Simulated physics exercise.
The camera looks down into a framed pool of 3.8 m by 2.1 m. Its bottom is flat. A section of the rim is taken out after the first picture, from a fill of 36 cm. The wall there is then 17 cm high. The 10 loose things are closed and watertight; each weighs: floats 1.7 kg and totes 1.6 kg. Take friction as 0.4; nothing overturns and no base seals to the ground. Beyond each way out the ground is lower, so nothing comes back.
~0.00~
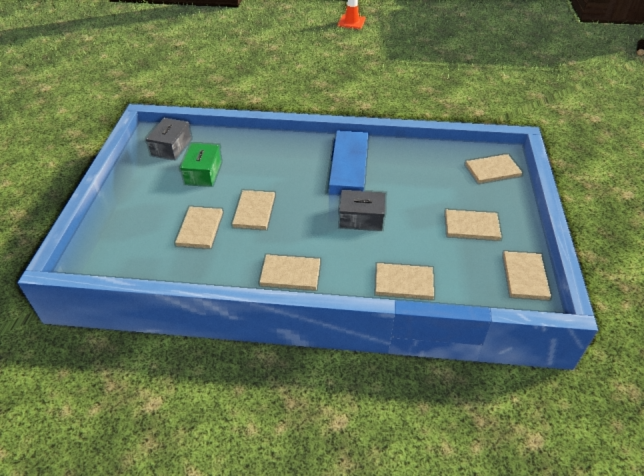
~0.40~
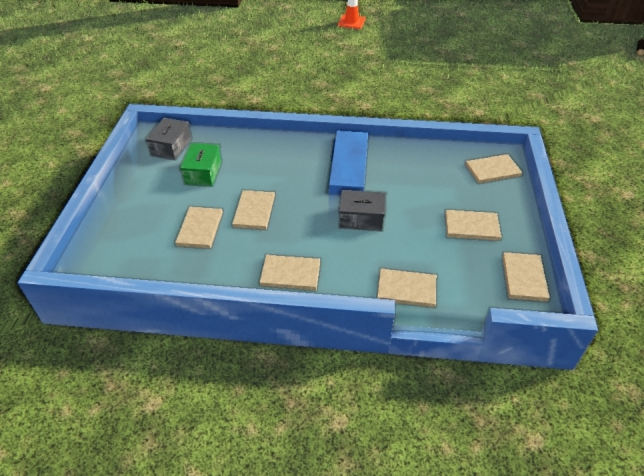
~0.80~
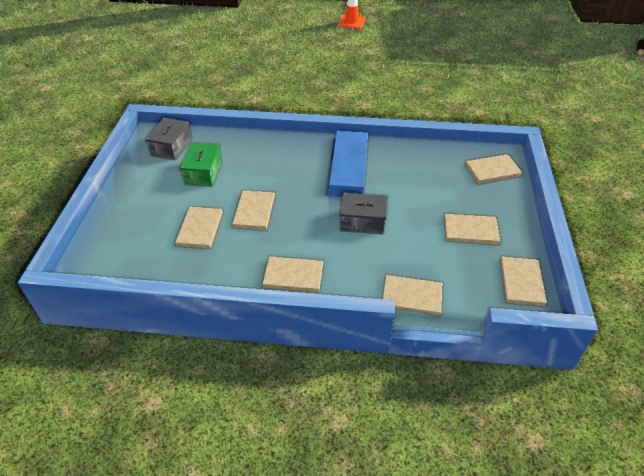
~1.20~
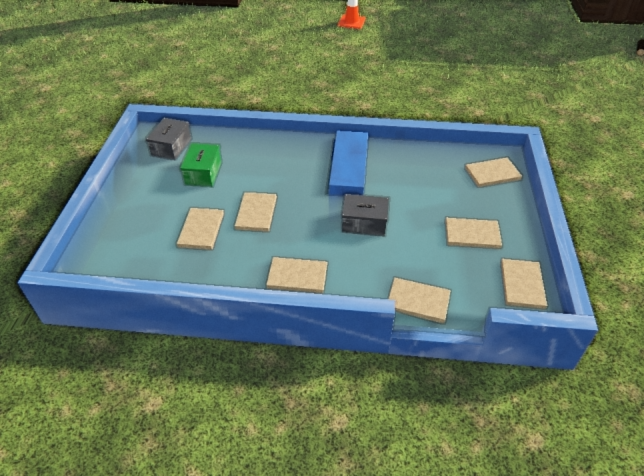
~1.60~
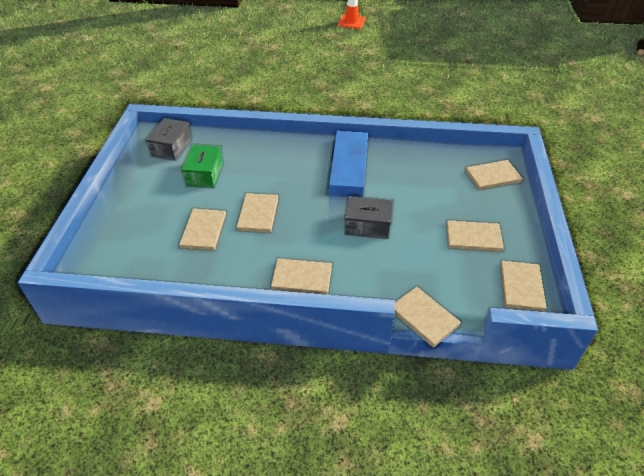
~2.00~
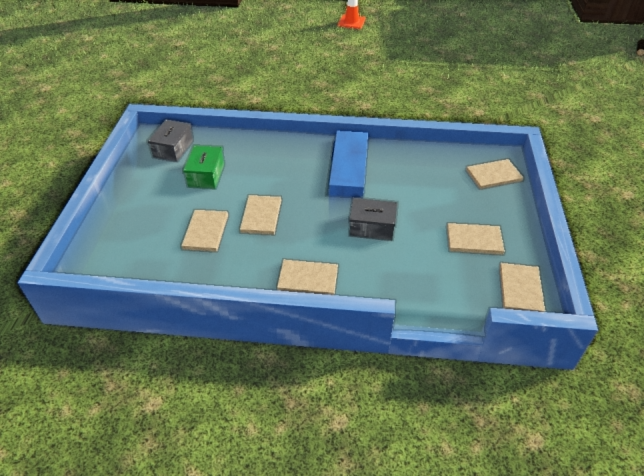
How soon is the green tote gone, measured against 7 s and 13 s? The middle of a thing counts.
That happens after the second time or never.
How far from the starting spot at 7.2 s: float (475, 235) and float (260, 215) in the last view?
In turn: 30 cm, 40 cm.
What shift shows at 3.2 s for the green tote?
About 5 cm.
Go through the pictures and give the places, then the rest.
The first picture shows the green tote at (200, 156) floats; about 2770 L in view; 0 of 10 have shifted.
The second picture shows the green tote at (200, 156), afloat; 36 cm deep round most things; 0 of 10 have shifted.
The third picture shows the green tote at (200, 156) floats; 35 cm deep round most things; 1 of 10 have shifted.
The fourth picture shows the green tote at (200, 156), afloat; about 2700 L in view; 4 of 10 have shifted.
The fifth picture shows the green tote at (202, 158) floats; 35 cm deep round most things; 5 of 10 have shifted.
The sixth picture shows the green tote at (203, 159) floats, 3 cm from its start; 35 cm deep round most things; 7 of 10 have shifted.
After 3.2 s the green tote is near (208, 161), 0.1 m from its start, afloat; 1 of 10 are out; 9 afloat.
After 7.2 s the green tote is near (212, 167), 0.1 m from its start, afloat; 1 of 10 are out; 9 afloat.
After 12.0 s the green tote is near (219, 173), 0.2 m from its start, afloat; 1 of 10 are out; 9 afloat.
After 16.0 s the green tote is near (225, 177), 0.3 m from its start, afloat; 1 of 10 are out; 9 afloat.
